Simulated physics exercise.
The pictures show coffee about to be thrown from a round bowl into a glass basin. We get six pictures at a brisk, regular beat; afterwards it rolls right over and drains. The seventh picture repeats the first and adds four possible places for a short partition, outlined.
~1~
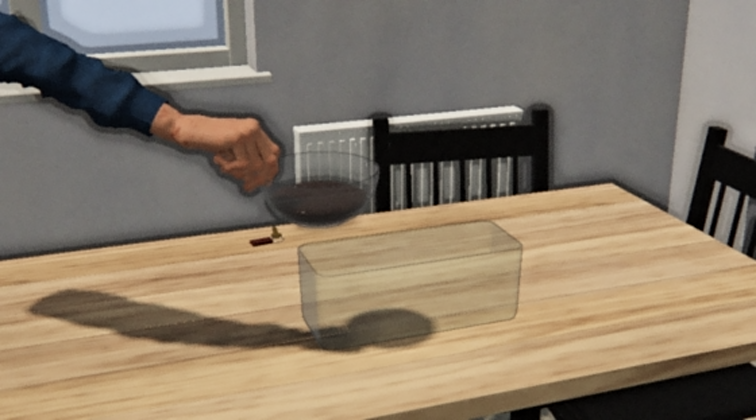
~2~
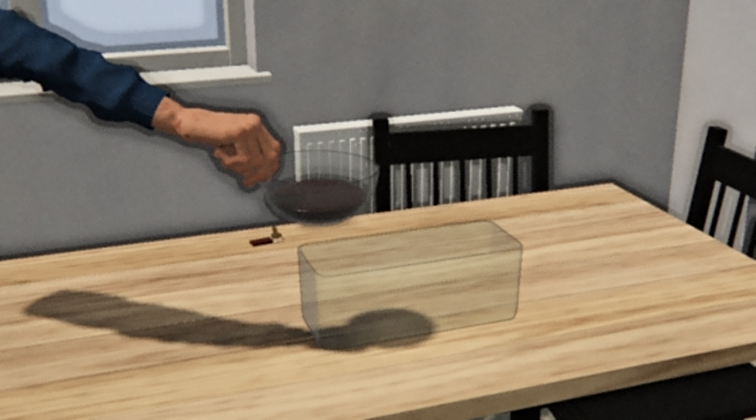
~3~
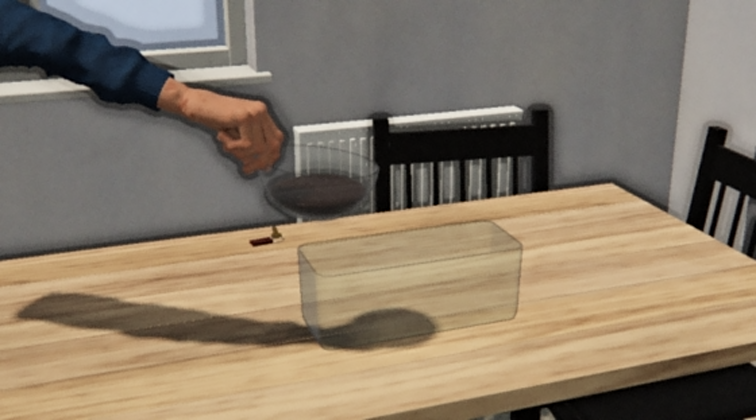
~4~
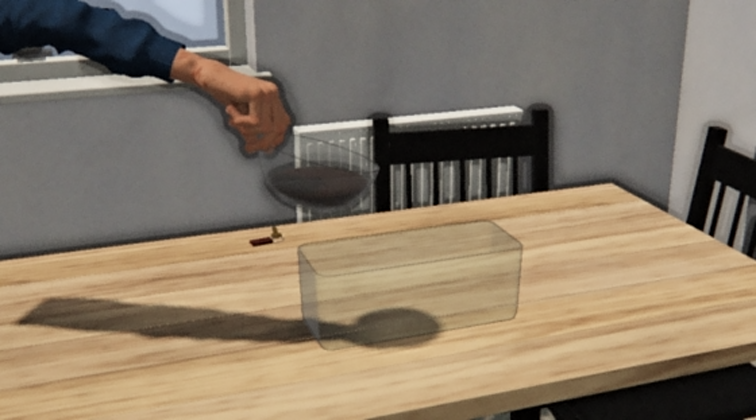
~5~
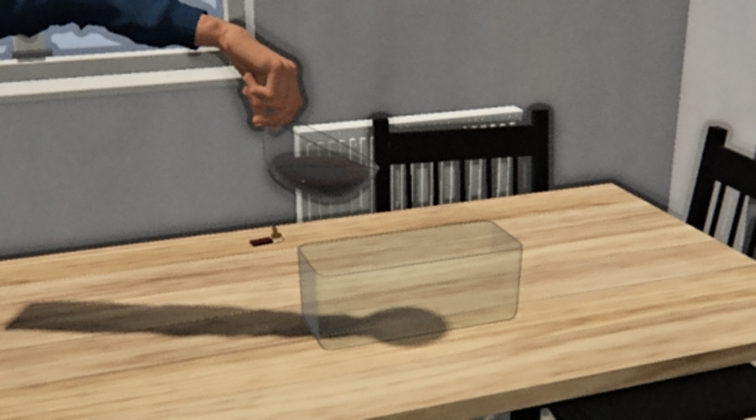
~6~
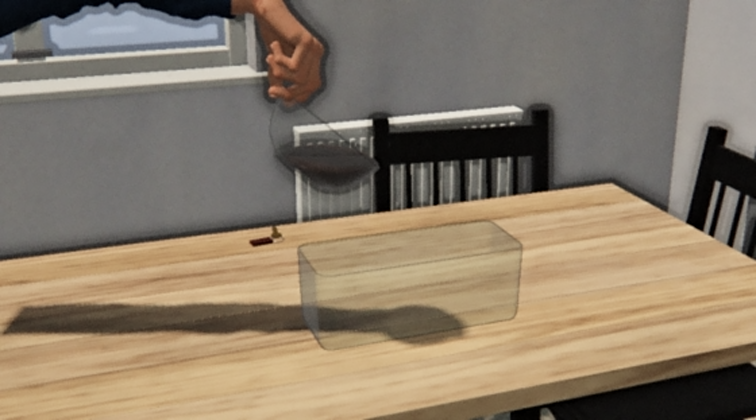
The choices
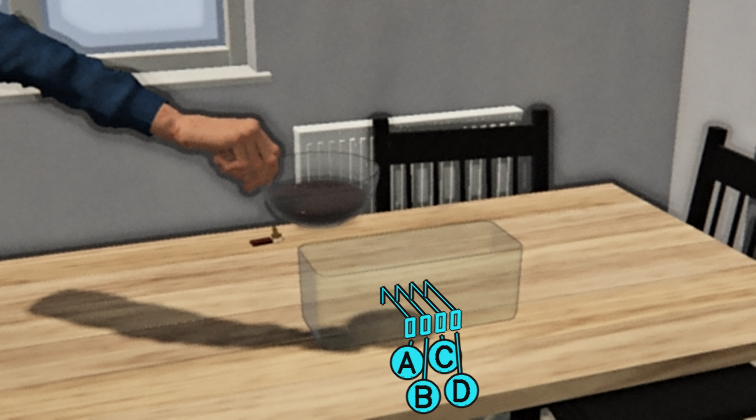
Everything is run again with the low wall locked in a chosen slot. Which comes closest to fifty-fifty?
I would pick slot D.
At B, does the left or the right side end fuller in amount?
The right one.
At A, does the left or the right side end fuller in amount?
The right side.
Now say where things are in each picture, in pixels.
Upright, lip at (374, 162); basin from (319, 350) to (516, 316); nothing has left yet.
Tipped about 2°, lip at (374, 162); nothing has left yet.
Tipped about 8°, lip at (374, 162); nothing has left yet.
Tipped about 17°, lip at (374, 162); nothing has left yet.
Tipped about 29°, lip at (374, 162); nothing has left yet.
Tipped about 42°, lip at (374, 162); nothing has left yet.
On the marked copy, A at (411, 341); B at (426, 338); C at (441, 336); D at (456, 333).
If A is chosen, about 13 % ends left of the wall and 85 % right of it.
If B is chosen, about 13 % ends left of the wall and 86 % right of it.
If C is chosen, about 18 % ends left of the wall and 81 % right of it.
If D is chosen, about 49 % ends left of the wall and 50 % right of it.
